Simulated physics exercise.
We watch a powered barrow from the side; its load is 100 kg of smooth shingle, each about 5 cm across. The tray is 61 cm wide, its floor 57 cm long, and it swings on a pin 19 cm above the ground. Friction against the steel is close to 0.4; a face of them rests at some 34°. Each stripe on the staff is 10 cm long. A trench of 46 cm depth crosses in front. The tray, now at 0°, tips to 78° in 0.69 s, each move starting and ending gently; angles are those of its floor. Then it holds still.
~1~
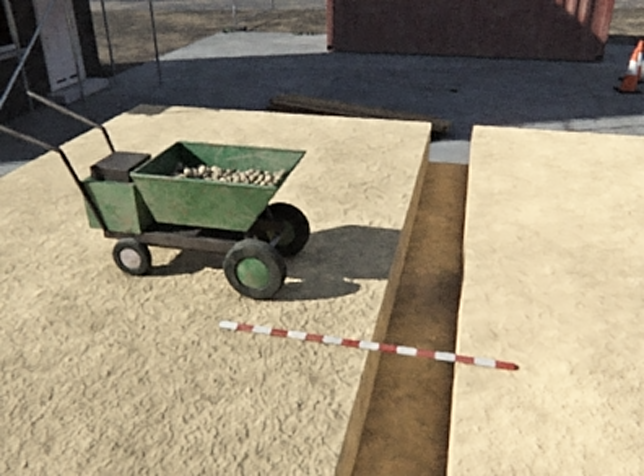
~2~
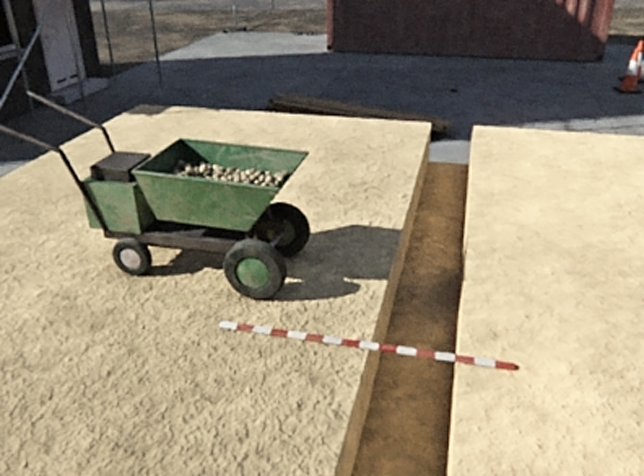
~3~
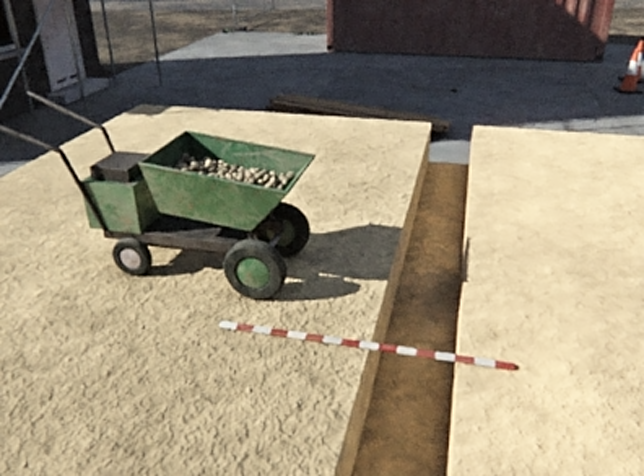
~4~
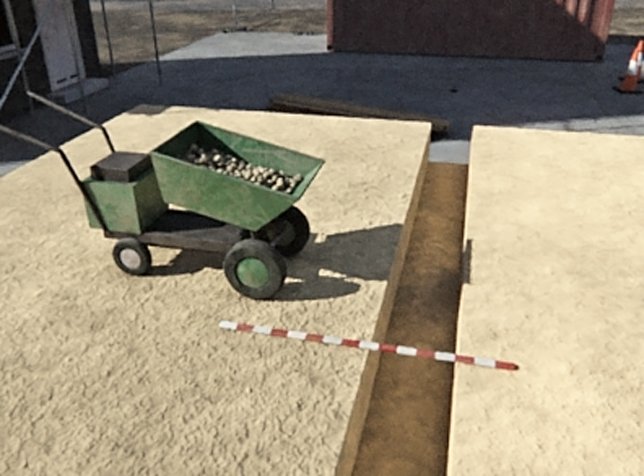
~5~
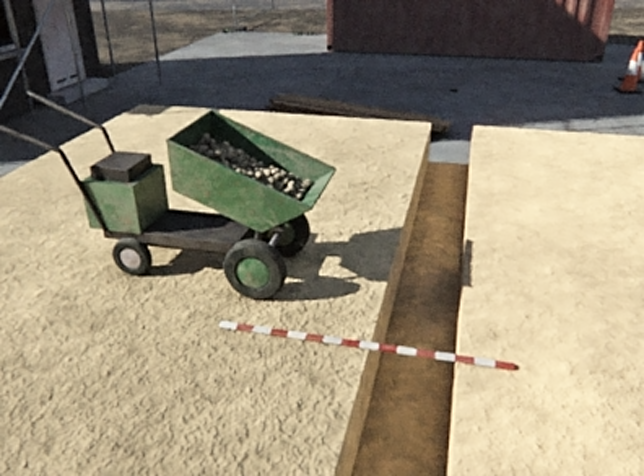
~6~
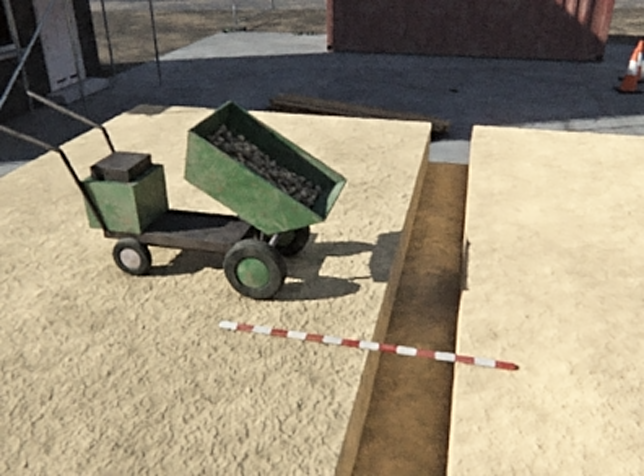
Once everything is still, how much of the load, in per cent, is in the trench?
Roughly 87 per cent ends in the trench.
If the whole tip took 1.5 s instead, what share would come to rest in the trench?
Then about 85 per cent.
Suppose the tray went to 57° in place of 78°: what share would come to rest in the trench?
It would be near 55 per cent.
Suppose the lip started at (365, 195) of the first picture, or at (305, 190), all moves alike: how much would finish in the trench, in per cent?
About 35 and 100 per cent.
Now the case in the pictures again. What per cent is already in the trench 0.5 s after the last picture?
Some 25 per cent.
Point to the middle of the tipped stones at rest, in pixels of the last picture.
Their middle is at about (423, 345).
Then, 0.2 s after the last picture the floor is at 66°, 100 % in the tray; the foremost stones are at (342, 247).
Then, 0.5 s after the last picture the floor is at 78°, 63 % in the tray, 11 % short of the trench, 26 % in the trench; the foremost stones are at (422, 321).
Then, 0.8 s after the last picture the floor is at 78°, 6 % in the tray, 15 % short of the trench, 79 % in the trench; the foremost stones are at (454, 344).
Then, 2.8 s after the last picture the floor is at 78°, 0 % in the tray, 13 % short of the trench, 87 % in the trench; the foremost stones are at (453, 354).
